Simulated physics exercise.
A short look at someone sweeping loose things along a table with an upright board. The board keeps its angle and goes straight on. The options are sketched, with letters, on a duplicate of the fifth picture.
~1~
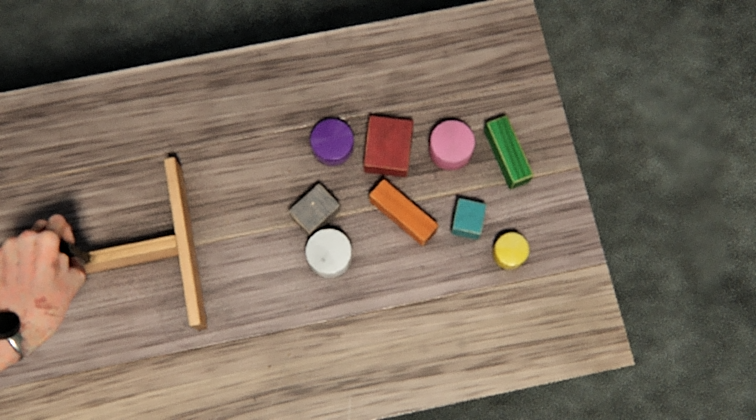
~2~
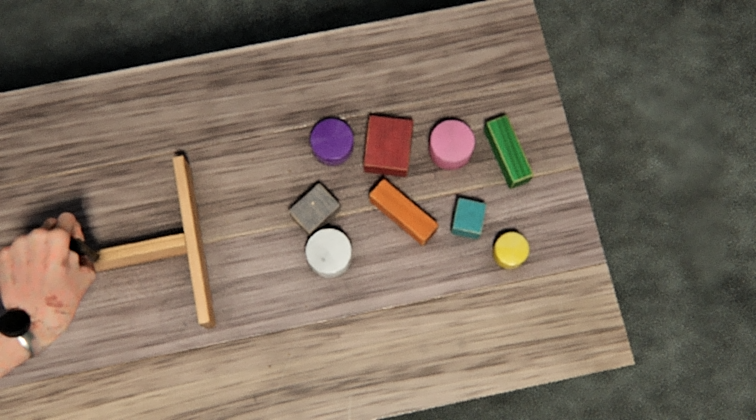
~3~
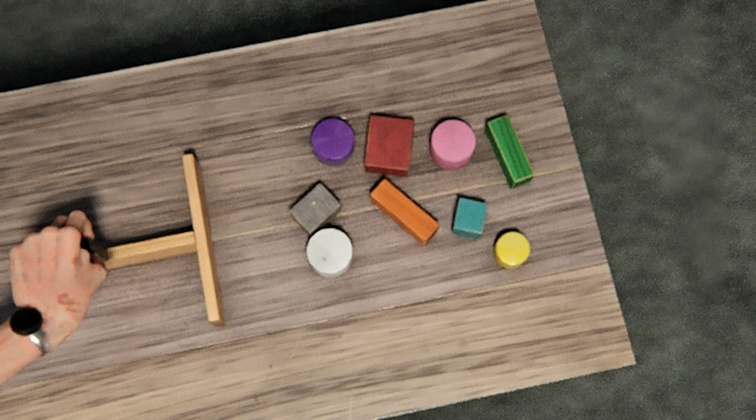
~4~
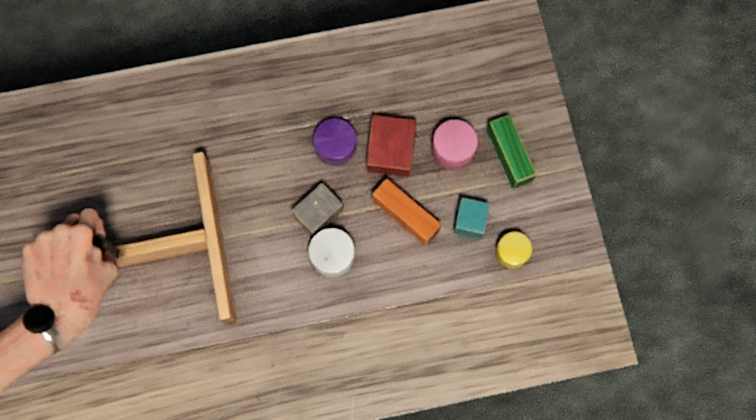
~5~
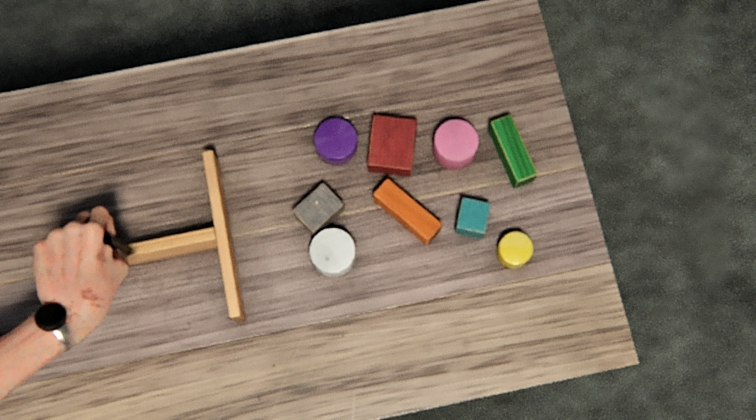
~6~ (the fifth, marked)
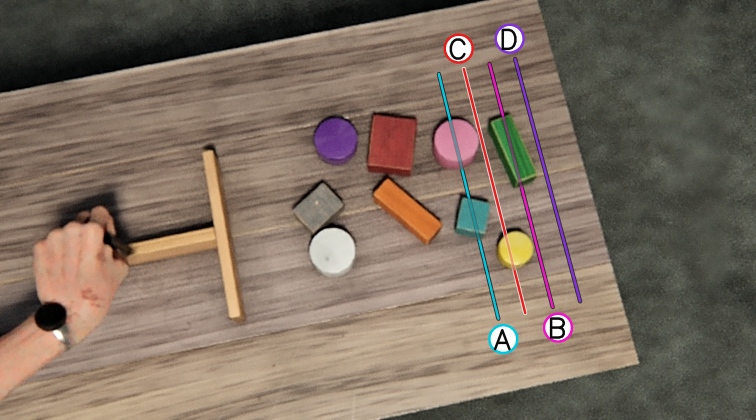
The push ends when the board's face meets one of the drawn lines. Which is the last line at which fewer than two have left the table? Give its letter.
The farthest such stop is C.
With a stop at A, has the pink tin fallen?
By then, no.
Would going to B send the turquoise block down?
Yes.
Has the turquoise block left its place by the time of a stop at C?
By then, yes.
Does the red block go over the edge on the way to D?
No.
On the marked copy, A at (467, 192); B at (520, 181); C at (493, 187); D at (546, 176).
Following C. Soon after the start, board (321, 211); white tin (357, 249); grey block (352, 207).
Later, board (418, 192); green stick (529, 149); turquoise block (510, 208).
In the end, board (493, 177); green stick (577, 150); turquoise block (582, 201); none fallen.
As for the rest, A is within the limit but short; B drops two; D drops three.
